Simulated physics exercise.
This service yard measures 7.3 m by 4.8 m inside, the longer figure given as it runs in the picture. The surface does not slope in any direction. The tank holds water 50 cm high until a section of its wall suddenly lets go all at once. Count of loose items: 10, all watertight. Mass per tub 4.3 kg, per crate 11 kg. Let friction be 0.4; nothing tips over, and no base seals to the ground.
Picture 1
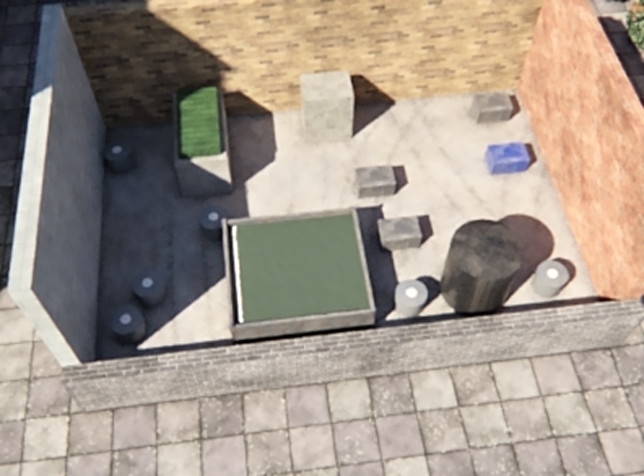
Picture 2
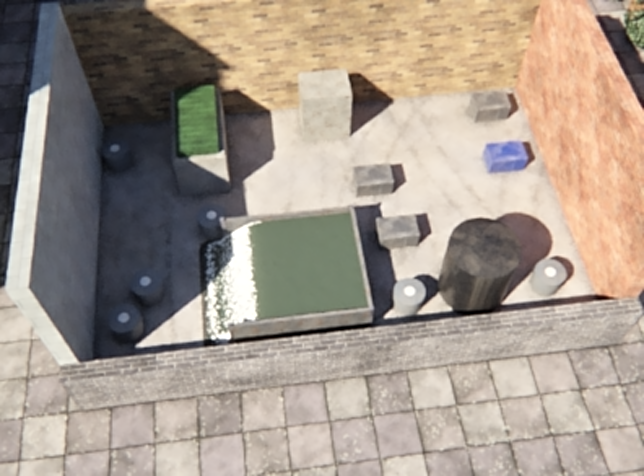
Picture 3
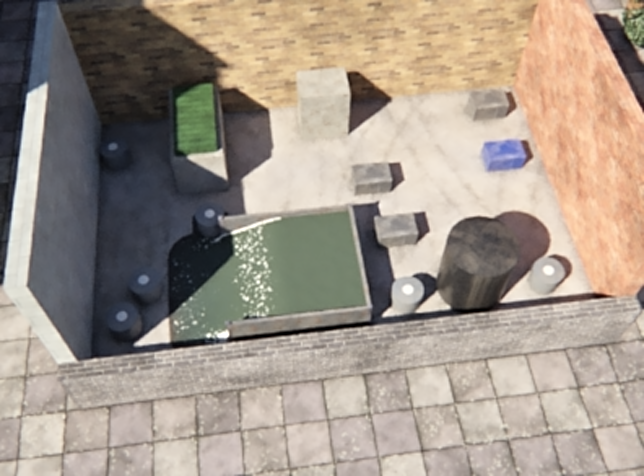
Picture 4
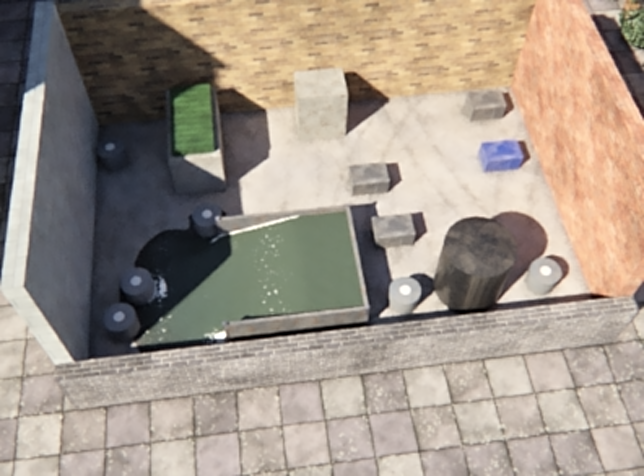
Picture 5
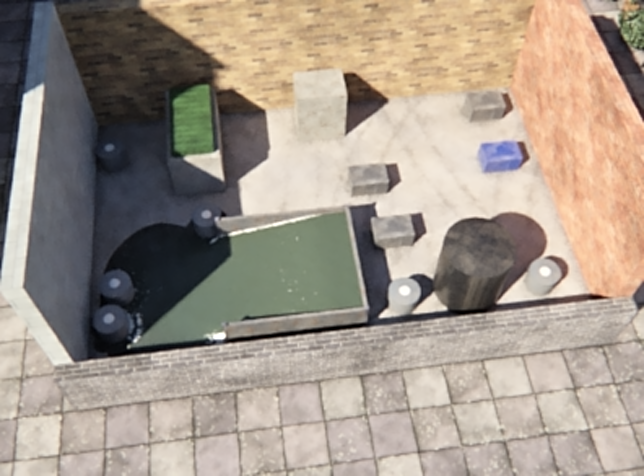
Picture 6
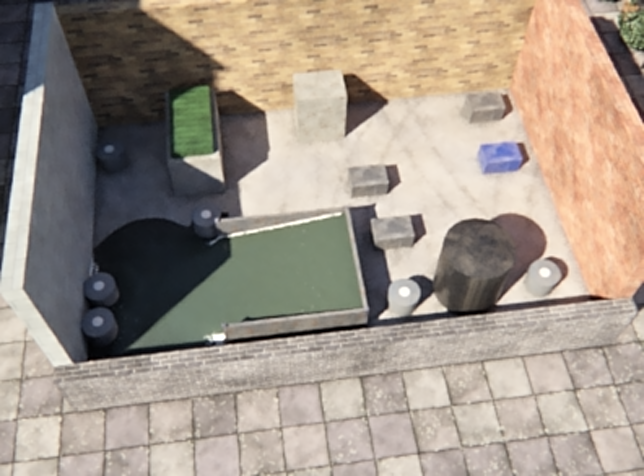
Walled yard with dark green water spreading leftward from an open-sided tank, nudging two grey cylinders while the blue crate stays put.
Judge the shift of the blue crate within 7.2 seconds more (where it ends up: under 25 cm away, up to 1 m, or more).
The blue crate hardly moves.
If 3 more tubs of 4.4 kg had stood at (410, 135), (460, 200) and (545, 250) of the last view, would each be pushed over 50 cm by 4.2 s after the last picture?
In the order listed: Behind the line; behind the line; behind the line.
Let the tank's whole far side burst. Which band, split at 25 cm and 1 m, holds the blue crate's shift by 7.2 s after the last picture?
Result: The blue crate goes a long way.
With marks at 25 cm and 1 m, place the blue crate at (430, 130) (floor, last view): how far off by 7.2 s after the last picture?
Put there, it remains roughly in place.
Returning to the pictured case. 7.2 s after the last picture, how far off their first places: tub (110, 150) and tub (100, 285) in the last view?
In that order: 80 cm, 300 cm.
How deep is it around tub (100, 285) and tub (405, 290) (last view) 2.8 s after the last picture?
Some 12 cm at the first, some 0 cm at the second.
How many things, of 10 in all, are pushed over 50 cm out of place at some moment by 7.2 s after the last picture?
I count 4.
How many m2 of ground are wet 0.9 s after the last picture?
Wet: Near 9.0 m2.
Then, 0.9 s after the last picture the blue crate is near (501, 152), 0.0 m from its start, aground; 2 afloat.
Then, 2.8 s after the last picture the blue crate is near (501, 152), 0.0 m from its start, aground; 3 afloat.
Then, 4.8 s after the last picture the blue crate is near (501, 152), 0.0 m from its start, aground; 4 afloat.
Then, 7.2 s after the last picture the blue crate is near (501, 152), 0.0 m from its start, aground; 4 afloat.
